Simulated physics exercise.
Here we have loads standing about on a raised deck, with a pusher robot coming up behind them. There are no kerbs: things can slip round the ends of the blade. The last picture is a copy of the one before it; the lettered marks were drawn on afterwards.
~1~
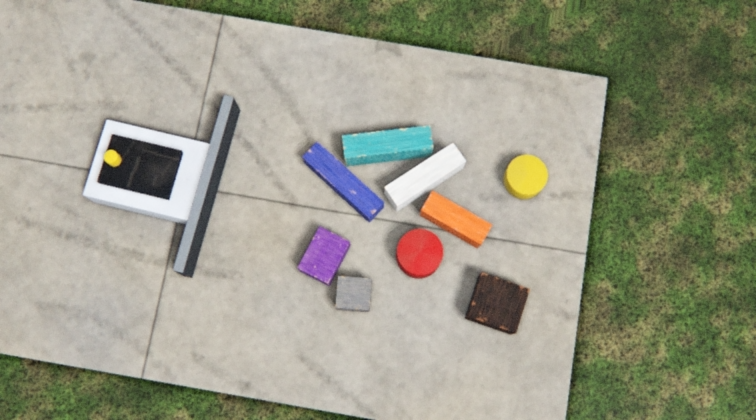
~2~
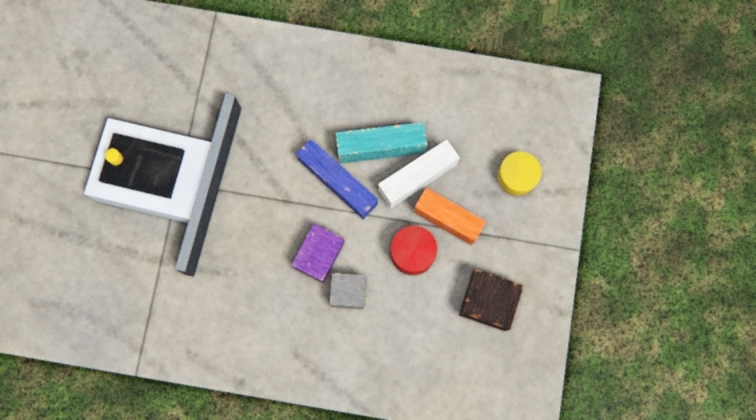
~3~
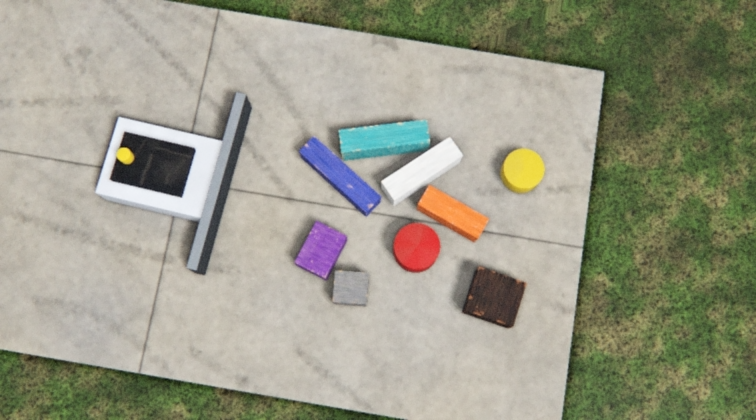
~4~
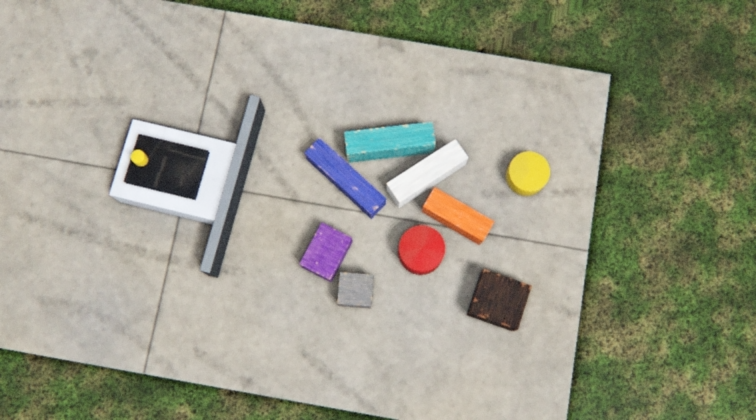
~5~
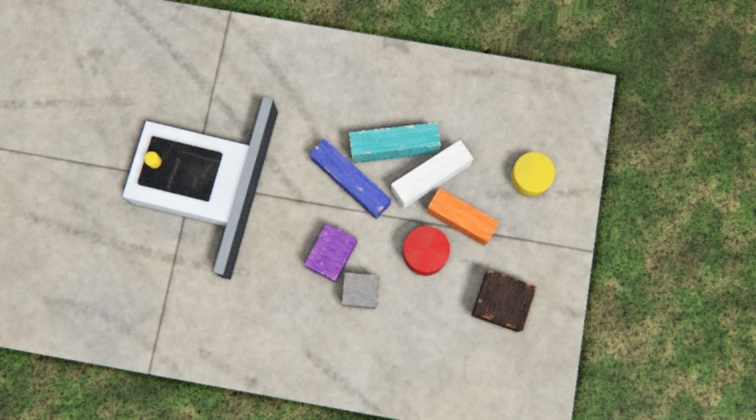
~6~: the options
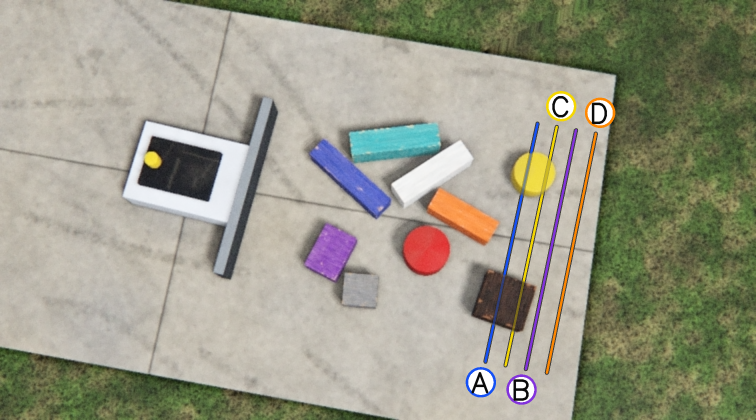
A white pusher robot with a wide blade moves slightly right toward scattered, motionless coloured blocks.
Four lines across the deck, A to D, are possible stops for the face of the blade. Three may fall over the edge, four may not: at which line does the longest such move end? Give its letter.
No farther than C.
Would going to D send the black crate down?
Yes.
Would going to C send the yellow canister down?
Yes.
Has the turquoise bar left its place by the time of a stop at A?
By then, yes.
On the marked copy, A at (512, 239); B at (552, 246); C at (532, 242); D at (572, 249).
With C. Early on, robot (290, 188); turquoise bar (419, 138); grey crate (374, 300).
Further on, robot (393, 206); black crate (543, 315); yellow canister (544, 177).
At the end, robot (475, 220); black crate over the edge; yellow canister over the edge; two fallen.
As for the rest, A is within the limit but short; B drops four; D drops six.
